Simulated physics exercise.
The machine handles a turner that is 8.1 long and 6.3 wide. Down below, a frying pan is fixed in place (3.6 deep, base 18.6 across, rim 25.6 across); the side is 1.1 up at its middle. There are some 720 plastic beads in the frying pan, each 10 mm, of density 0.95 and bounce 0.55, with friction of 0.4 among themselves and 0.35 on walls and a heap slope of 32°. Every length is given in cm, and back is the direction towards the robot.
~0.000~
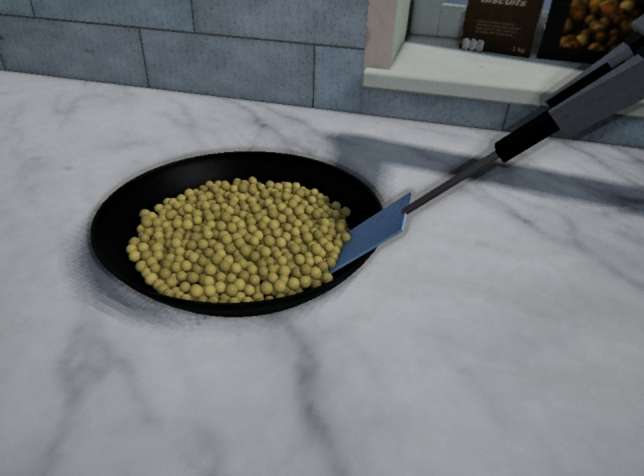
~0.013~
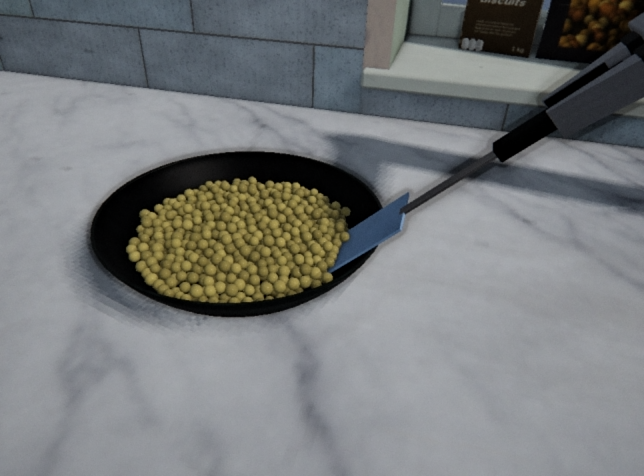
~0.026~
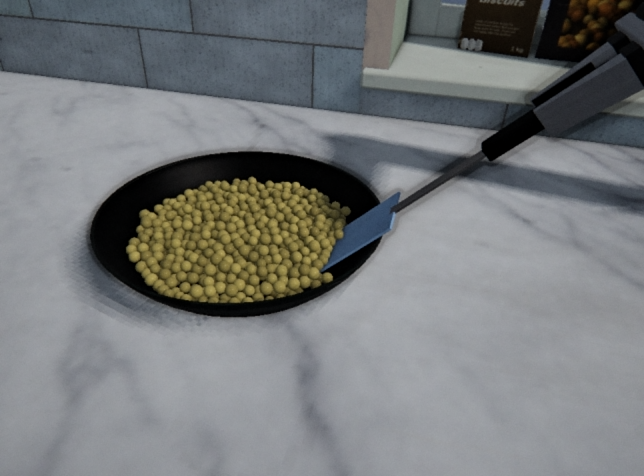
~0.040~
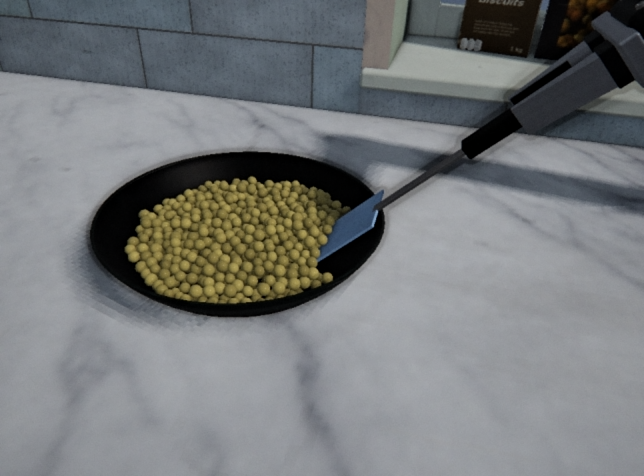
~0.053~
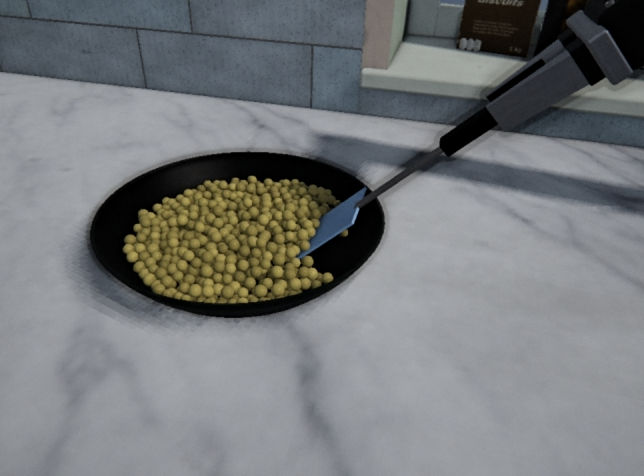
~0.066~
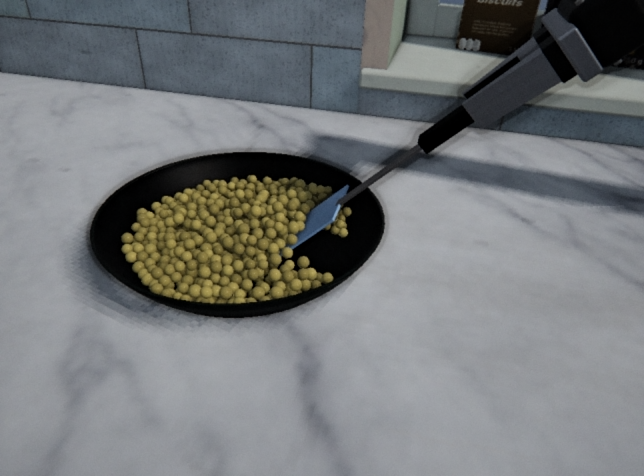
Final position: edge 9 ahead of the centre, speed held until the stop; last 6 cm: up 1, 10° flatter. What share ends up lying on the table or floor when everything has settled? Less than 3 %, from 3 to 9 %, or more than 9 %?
More than 9 %.
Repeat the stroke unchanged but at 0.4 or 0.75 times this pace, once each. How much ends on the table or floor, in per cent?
The two tries give roughly 5 and 10 in a hundred.
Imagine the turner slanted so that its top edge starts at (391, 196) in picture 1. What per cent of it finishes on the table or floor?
I'd estimate close to 20 per cent.
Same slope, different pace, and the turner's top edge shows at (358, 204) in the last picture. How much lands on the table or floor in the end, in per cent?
Near 10 in a hundred.
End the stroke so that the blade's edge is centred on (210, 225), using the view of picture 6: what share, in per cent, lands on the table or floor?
I'd put it near 0 per cent.
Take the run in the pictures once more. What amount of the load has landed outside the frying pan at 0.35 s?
It works out to about 15 in a hundred.
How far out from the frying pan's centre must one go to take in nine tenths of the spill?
Around 45 centimetres from the centre.
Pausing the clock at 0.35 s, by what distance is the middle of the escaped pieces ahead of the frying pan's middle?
That distance is around 18 cm.
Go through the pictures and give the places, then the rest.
The first frame shows turner top edge at (407, 210), sloping 45°; upper third of the load around (252, 226), from x 130 to 345, top at y 180; 716 in the frying pan.
The second frame shows turner top edge at (405, 210), sloping 45°; upper third of the load around (252, 226), from x 130 to 345, top at y 180.
The third frame shows turner top edge at (396, 209), sloping 45°; upper third of the load around (254, 227), from x 130 to 345, top at y 180.
The fourth frame shows turner top edge at (379, 207), sloping 45°; upper third of the load around (254, 225), from x 130 to 345, top at y 180.
The fifth frame shows turner top edge at (360, 204), sloping 45°; upper third of the load around (253, 221), from x 130 to 345, top at y 180.
The sixth frame shows turner top edge at (341, 202), sloping 45°; upper third of the load around (248, 219), from x 125 to 345, top at y 180; 716 in the frying pan.
After 0.10 s, sloping 45°, highest piece 7 above the table; 716 in the frying pan.
After 0.13 s, sloping 42°, highest piece 8 above the table; 716 in the frying pan.
After 0.35 s, sloping 35°, highest piece 7 above the table; 593 in the frying pan, 119 on the table or floor, 4 on the blade or in flight.
After 1.40 s, sloping 35°, highest piece 4 above the table; 592 in the frying pan, 124 on the table or floor.
At rest, 592 in the frying pan, 124 on the table or floor. That is 17 % on the table or floor.
